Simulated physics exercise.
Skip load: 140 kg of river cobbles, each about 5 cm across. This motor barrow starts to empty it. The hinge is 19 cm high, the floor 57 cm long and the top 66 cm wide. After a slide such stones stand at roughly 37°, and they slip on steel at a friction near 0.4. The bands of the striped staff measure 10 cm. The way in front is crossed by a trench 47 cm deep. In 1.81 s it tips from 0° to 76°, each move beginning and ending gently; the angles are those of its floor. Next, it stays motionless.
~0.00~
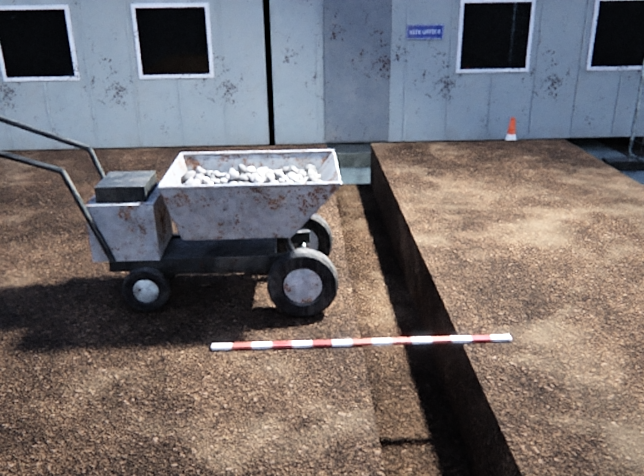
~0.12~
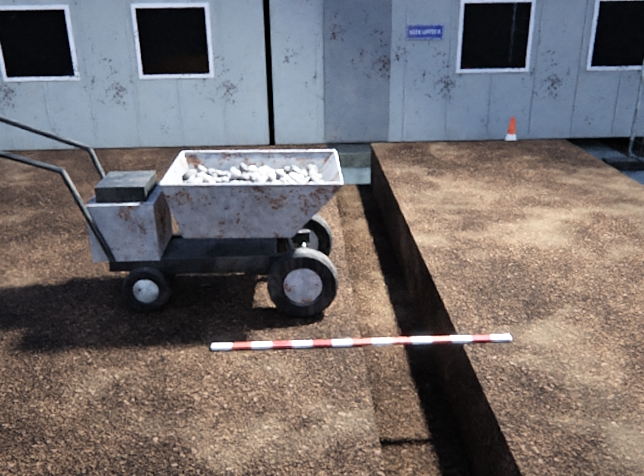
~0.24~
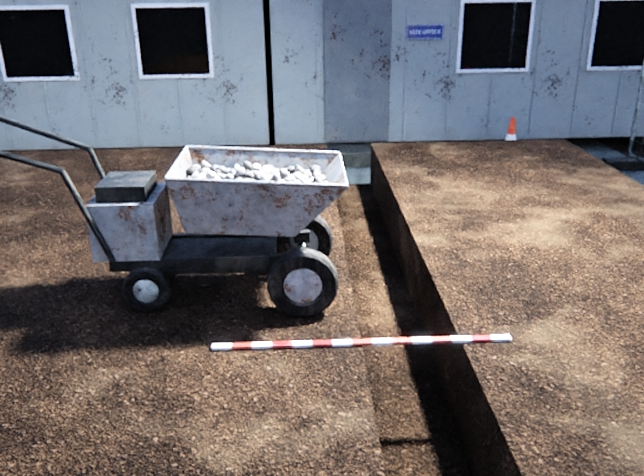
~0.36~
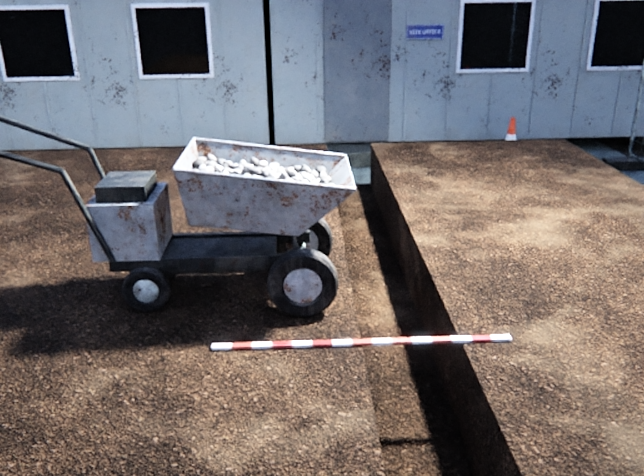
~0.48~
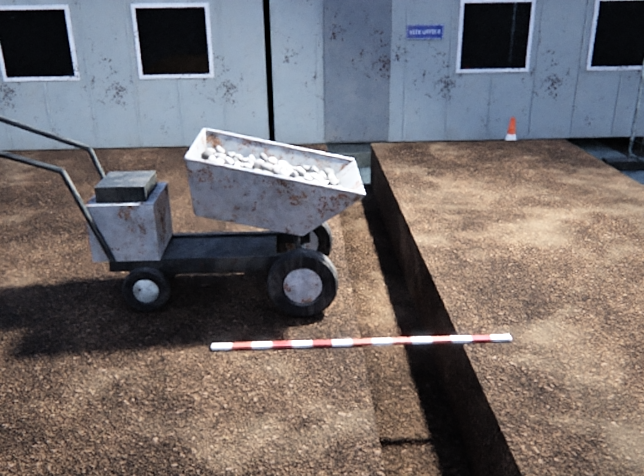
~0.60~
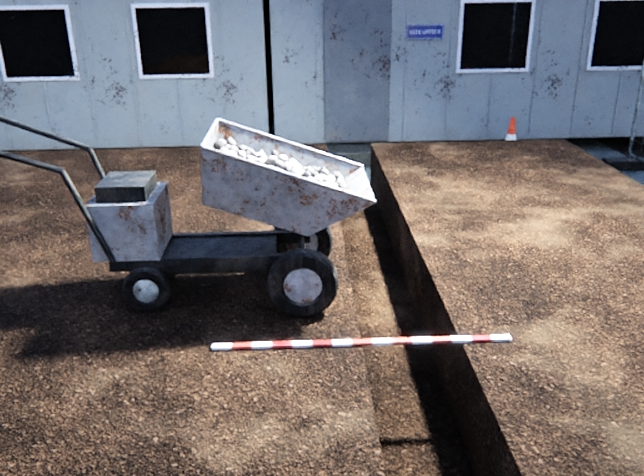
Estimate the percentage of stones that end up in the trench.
Roughly 61 per cent.
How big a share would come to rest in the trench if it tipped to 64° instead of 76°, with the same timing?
About 65%.
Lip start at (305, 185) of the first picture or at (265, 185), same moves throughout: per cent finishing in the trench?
Result: Close to 100 then close to 100 per cent.
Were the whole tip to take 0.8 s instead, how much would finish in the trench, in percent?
With that change, it comes to around 50 per cent.
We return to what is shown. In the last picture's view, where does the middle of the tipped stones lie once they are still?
The middle should be near (425, 339).
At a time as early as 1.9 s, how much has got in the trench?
35 per cent, give or take.
After 1.4 s the floor is at 64°; 99 % in the skip, 1 % in the trench; the foremost stones are at (422, 259).
After 1.9 s the floor is at 76°; 30 % in the skip, 37 % in the trench, 33 % past the trench; the foremost stones are at (521, 277).
After 2.3 s the floor is at 76°; 7 % in the skip, 53 % in the trench, 40 % past the trench; the foremost stones are at (577, 281).
After 4.2 s the floor is at 76°; 0 % in the skip, 61 % in the trench, 39 % past the trench; the foremost stones are at (600, 284).
